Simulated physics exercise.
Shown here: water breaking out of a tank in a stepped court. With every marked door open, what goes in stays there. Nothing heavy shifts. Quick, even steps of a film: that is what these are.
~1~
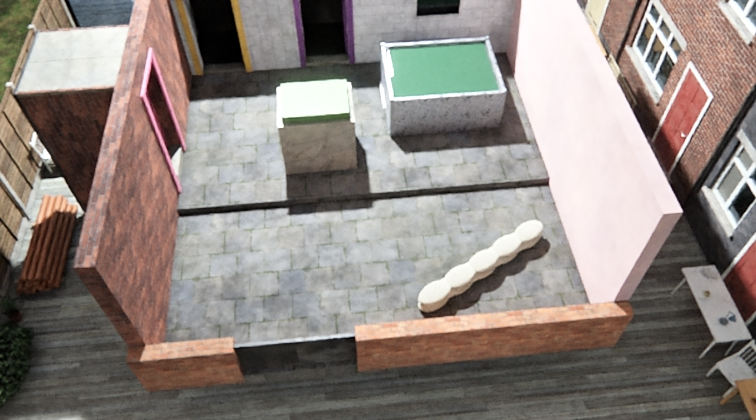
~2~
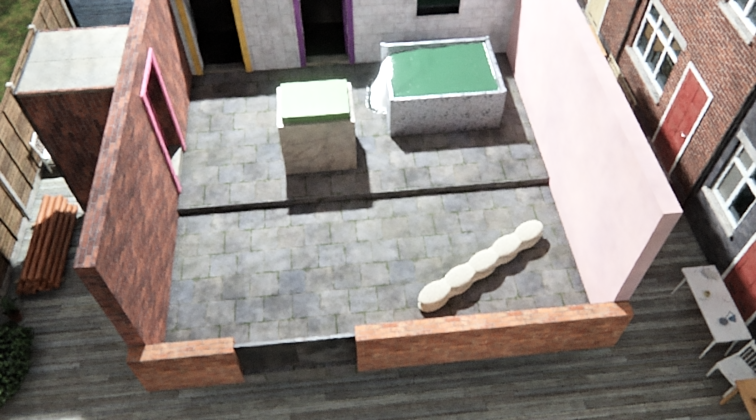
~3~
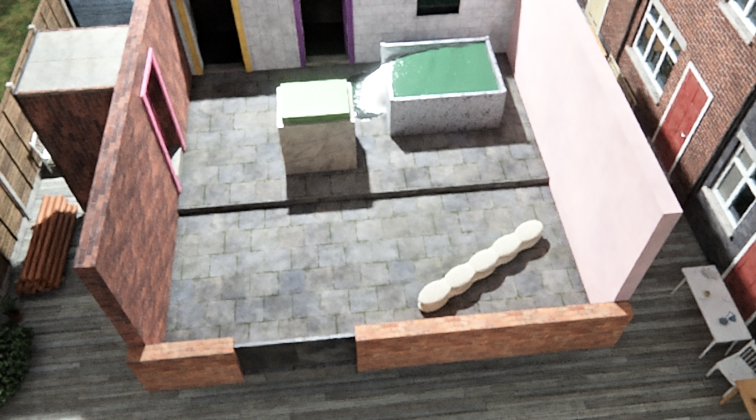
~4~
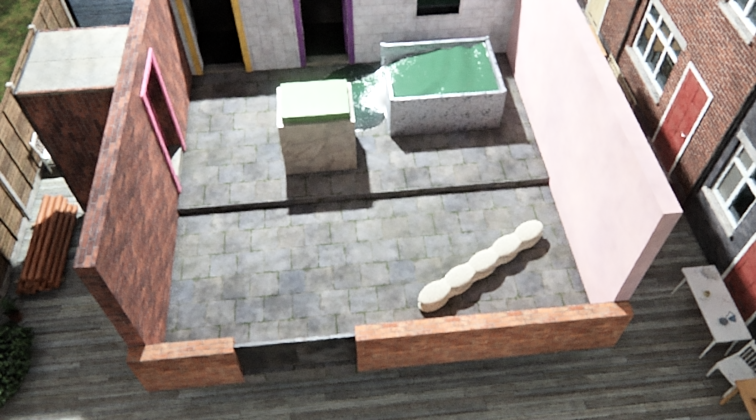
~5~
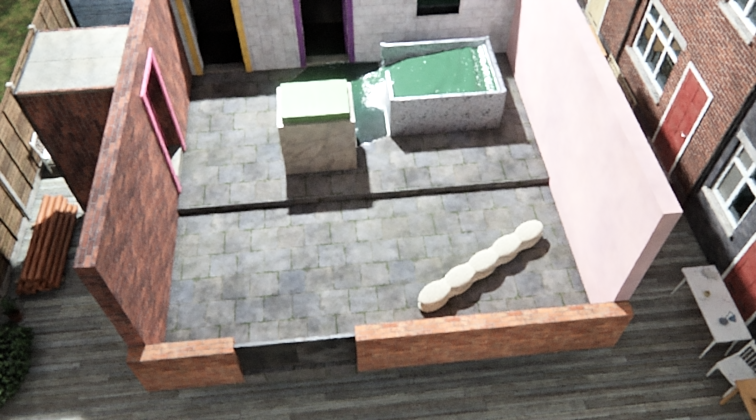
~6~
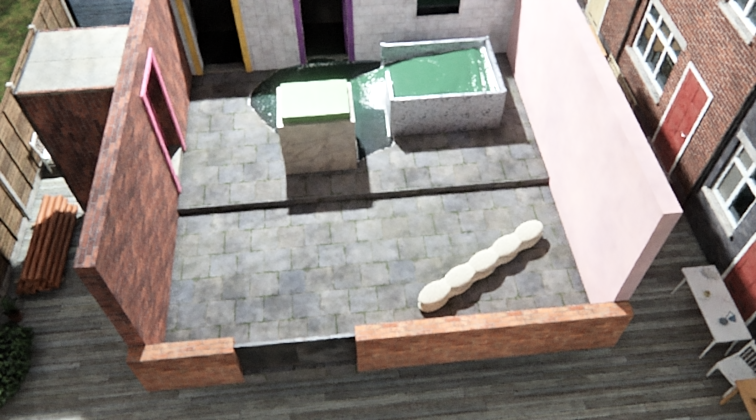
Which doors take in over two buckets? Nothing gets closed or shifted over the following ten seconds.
At the end, the purple door will break the limit, the pink door will respect the limit, the yellow door will break the limit.
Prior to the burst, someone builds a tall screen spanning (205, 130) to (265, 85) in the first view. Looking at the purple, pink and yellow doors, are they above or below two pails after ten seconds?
Result - purple door overshoots, pink door overshoots, yellow door overshoots.
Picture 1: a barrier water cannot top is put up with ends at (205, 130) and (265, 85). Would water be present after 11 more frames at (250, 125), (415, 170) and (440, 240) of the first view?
Outcome per location, in sequence: Soaking, unsoaked, unsoaked.
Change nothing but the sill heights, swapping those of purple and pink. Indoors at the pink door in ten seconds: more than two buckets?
Pink: Swamped.
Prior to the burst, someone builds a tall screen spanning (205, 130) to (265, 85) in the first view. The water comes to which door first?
The door marked purple.
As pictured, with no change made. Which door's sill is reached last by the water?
From what the pictures show, it's the door marked pink.
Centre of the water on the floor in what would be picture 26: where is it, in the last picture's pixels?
I'd say near (330, 123).
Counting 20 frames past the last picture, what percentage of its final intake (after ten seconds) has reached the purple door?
Share by then: 85 in a hundred.
A moment on, water covers 25 % of the floor; the purple door over two buckets in, the pink door wet at the sill, nothing in, the yellow door wet at the sill, nothing in.
Next, water covers 25 % of the floor; the purple door far over two buckets in, the pink door wet at the sill, nothing in, the yellow door under two buckets in.
Then, water covers 40 % of the floor; the purple door far over two buckets in, the pink door under two buckets in, the yellow door far over two buckets in.
Later, water covers 55 % of the floor; the purple door far over two buckets in, the pink door under two buckets in, the yellow door far over two buckets in.
In the end, water covers 80 % of the floor; the purple door far over two buckets in, the pink door under two buckets in, the yellow door far over two buckets in.
